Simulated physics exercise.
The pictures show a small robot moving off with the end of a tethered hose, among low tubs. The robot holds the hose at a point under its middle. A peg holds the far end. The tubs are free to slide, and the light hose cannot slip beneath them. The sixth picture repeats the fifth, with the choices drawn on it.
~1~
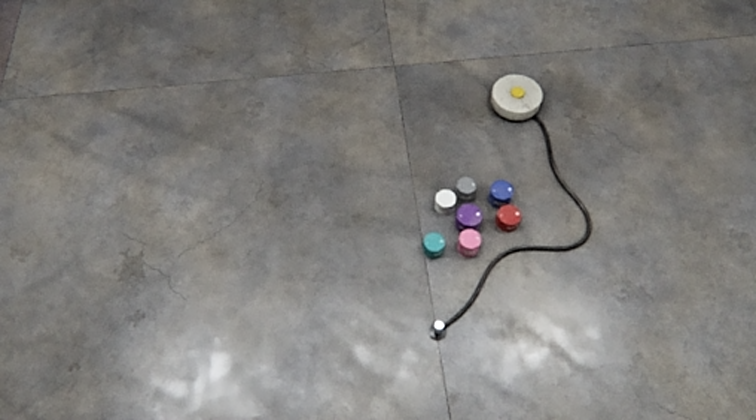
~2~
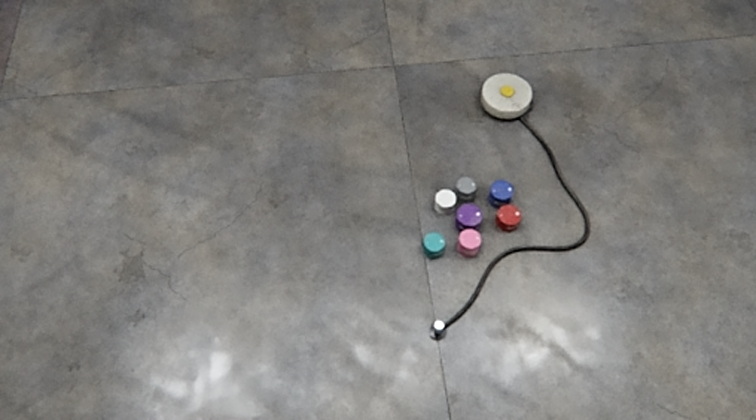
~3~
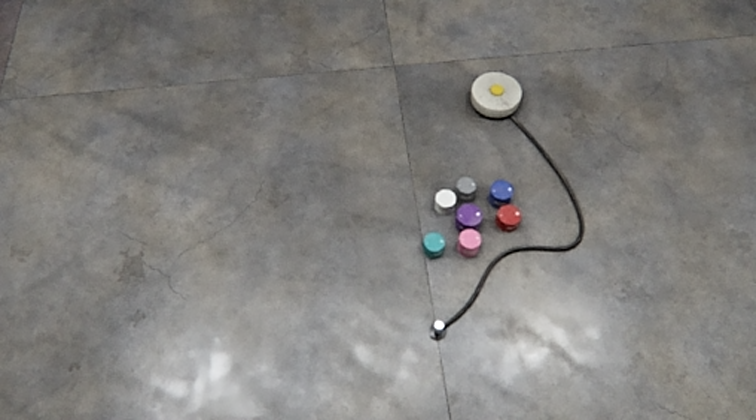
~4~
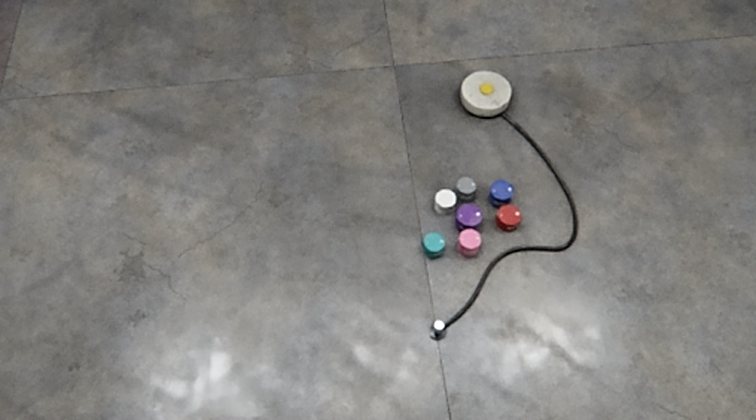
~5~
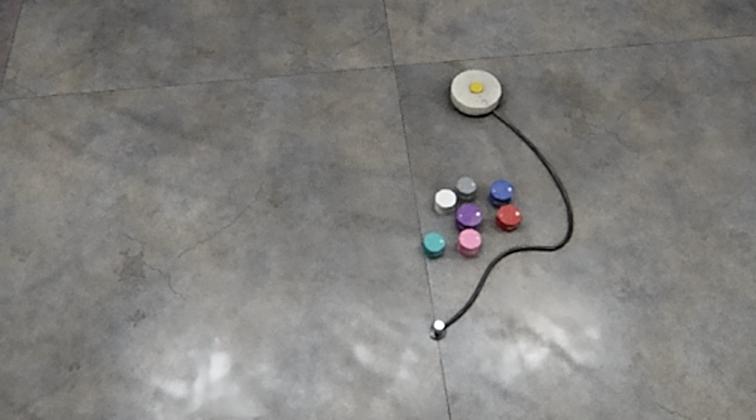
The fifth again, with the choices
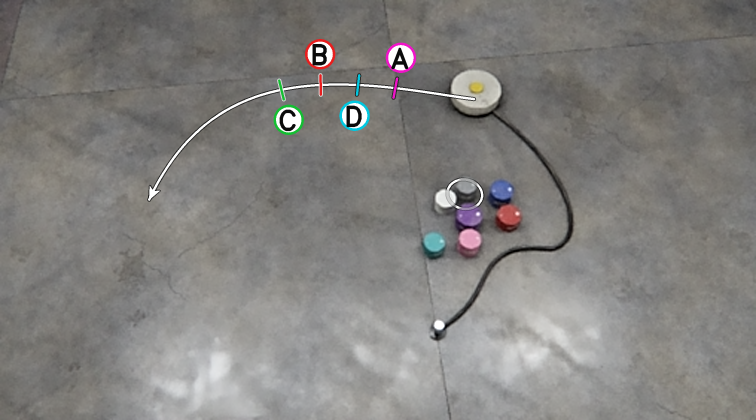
A round white robot slides slowly left, pulling a black hose past still, colourful tubs.
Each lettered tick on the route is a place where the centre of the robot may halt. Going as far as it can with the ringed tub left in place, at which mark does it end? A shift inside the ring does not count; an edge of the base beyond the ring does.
The farthest safe stop is D.
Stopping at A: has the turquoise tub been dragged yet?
No.
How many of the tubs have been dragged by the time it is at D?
Two.
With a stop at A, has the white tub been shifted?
No.
On the marked copy, A at (395, 88); B at (321, 85); C at (281, 90); D at (358, 85); the ring at (465, 194); the route from (474, 99) via (285, 89) to (149, 200).
Taking D. A third of the way, robot (433, 87); grey tub (466, 190).
Two thirds of the way, robot (393, 82); grey tub (466, 190).
When it is over, robot (358, 79); red tub (496, 216); blue tub (491, 196); grey tub (466, 190); the grey tub is still in its ring.
As for the rest, A is safe but short; B drags the ringed tub to (451, 185); C drags the ringed tub to (422, 190).
